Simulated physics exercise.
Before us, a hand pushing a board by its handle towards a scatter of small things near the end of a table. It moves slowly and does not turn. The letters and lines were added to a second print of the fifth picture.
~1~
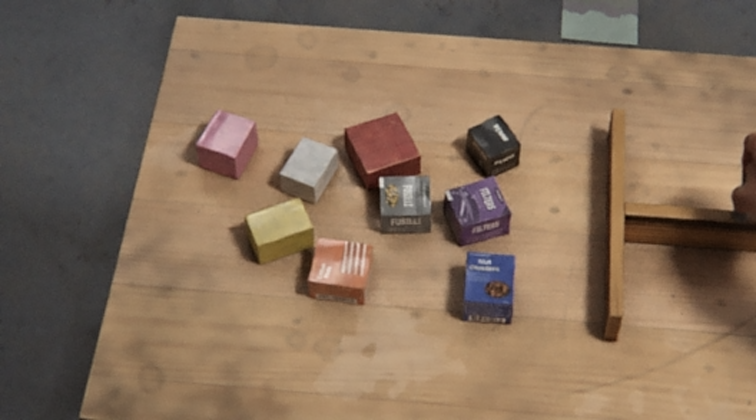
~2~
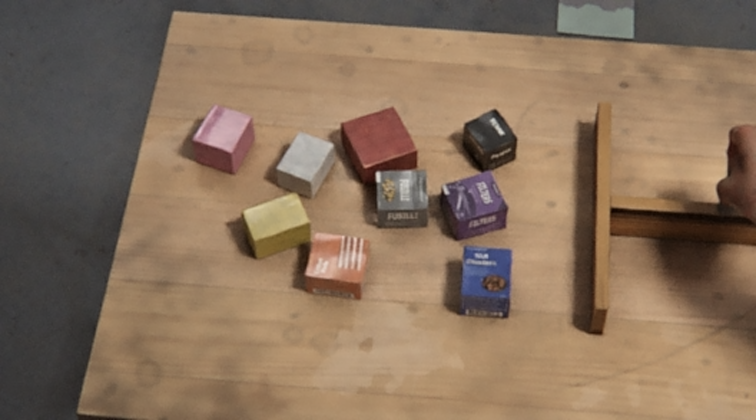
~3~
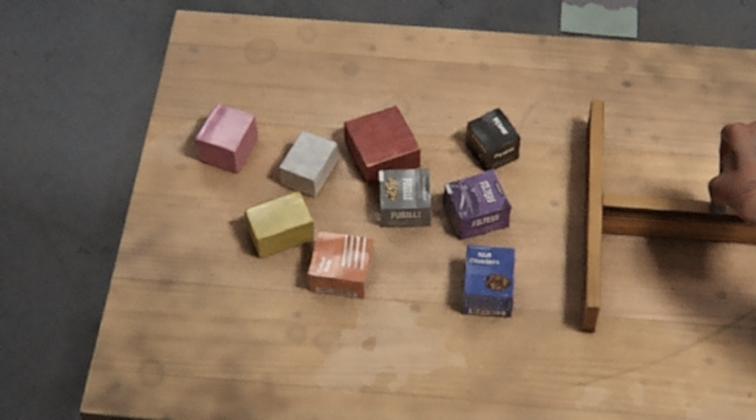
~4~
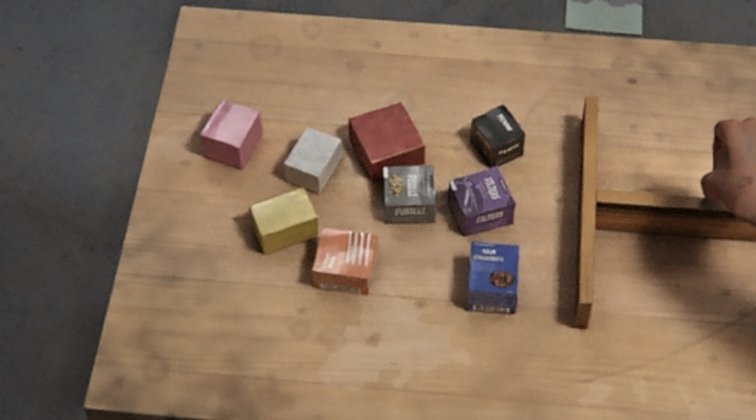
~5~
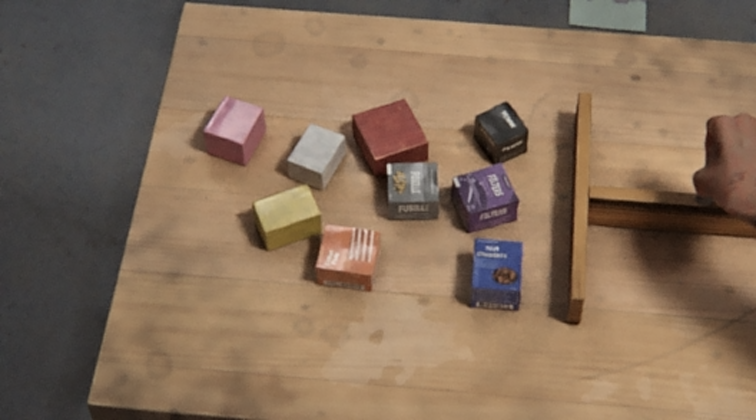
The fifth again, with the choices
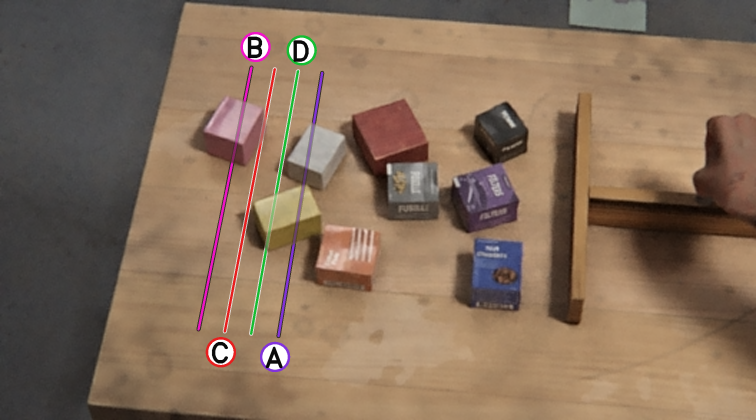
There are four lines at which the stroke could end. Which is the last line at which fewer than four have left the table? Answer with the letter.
Stop at B.
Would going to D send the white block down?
No.
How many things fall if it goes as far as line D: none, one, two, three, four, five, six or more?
In all, one.
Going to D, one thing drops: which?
The pink block goes over.
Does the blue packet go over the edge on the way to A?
No.
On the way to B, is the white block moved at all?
Yes.
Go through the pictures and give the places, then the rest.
Grey packet (406, 204); yellow block (279, 231); blue packet (489, 288), in the first picture.
Board (604, 200); pink block (225, 139), in the second picture.
Board (595, 198); orange box (342, 265), in the third picture.
Board (589, 194); white block (314, 161), in the fourth picture.
Board (582, 190); grey packet (413, 191); yellow block (287, 217); blue packet (497, 274), in the fifth picture.
On the copy, A at (302, 196); B at (227, 190); C at (251, 192); D at (276, 194).
On B. First, board (454, 180); black box (435, 120); blue packet (415, 268).
Then, board (327, 170); pink block (173, 125); white block (204, 149).
Finally, board (229, 163); yellow block over the edge; pink block over the edge; three fallen.
By contrast, A is within the limit but short; C is within the limit but short; D is within the limit but short.
